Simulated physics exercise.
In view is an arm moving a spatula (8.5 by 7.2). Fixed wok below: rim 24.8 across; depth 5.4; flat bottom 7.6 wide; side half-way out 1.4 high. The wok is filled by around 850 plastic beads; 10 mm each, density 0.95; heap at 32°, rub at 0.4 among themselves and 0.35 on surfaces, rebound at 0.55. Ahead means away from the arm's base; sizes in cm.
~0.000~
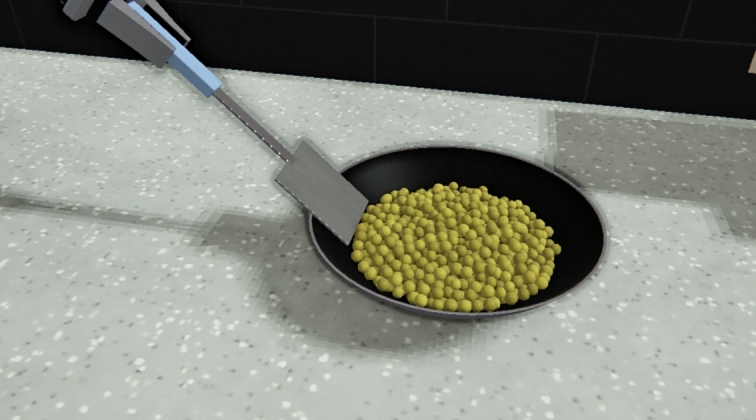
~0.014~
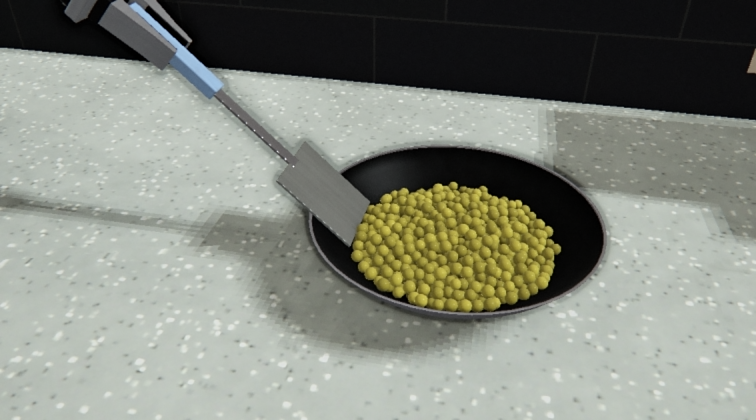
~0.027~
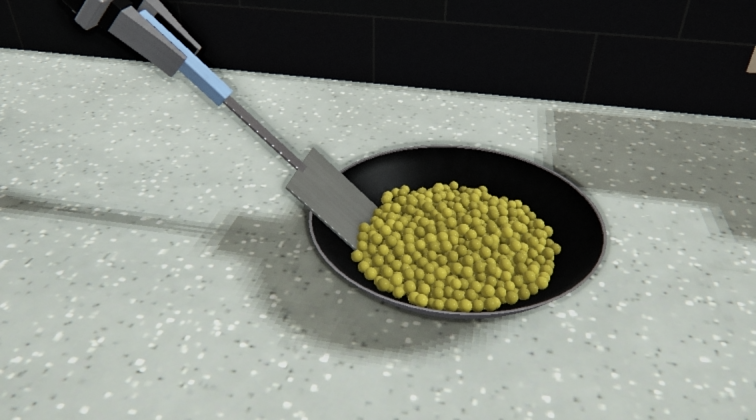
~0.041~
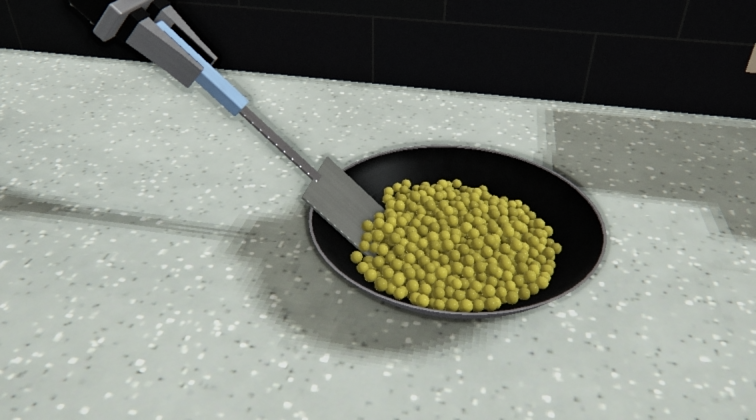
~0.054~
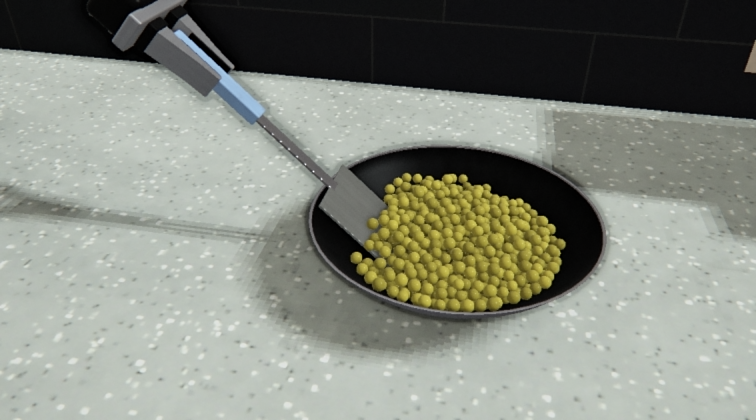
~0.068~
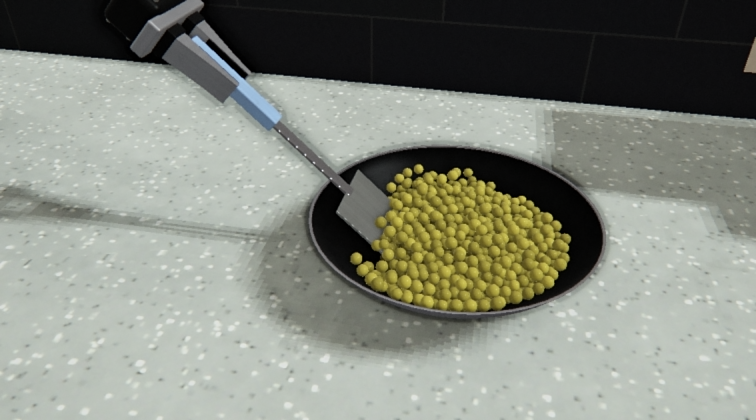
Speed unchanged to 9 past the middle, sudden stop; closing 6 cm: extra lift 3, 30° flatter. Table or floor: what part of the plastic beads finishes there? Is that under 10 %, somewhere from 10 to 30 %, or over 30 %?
It is over 30 %.
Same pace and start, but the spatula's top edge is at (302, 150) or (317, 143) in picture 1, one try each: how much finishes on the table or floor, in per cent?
Some 45 and 45 per cent.
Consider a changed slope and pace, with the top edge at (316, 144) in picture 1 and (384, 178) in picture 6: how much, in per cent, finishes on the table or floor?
Roughly 45 percent ends up there.
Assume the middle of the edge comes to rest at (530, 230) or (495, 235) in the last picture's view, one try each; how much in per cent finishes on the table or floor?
Roughly 30 and 5 per cent.
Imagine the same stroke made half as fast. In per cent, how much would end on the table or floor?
Estimated share: Some 25 %.
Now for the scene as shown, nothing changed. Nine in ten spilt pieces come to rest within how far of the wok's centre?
Some 60 cm from the centre.
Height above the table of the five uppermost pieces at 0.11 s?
6 cm.
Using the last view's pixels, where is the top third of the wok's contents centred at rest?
(513, 244).
By 0.11 s, sloping 43°, highest piece 7 above the table; 847 in the wok.
By 0.14 s, sloping 34°, highest piece 8 above the table; 847 in the wok.
By 0.36 s, sloping 13°, highest piece 15 above the table; 497 in the wok, 169 on the table or floor, 181 on the blade or in flight.
By 1.41 s, sloping 13°, highest piece 5 above the table; 496 in the wok, 351 on the table or floor.
Final count, 496 in the wok, 351 on the table or floor. That is 41 % on the table or floor.
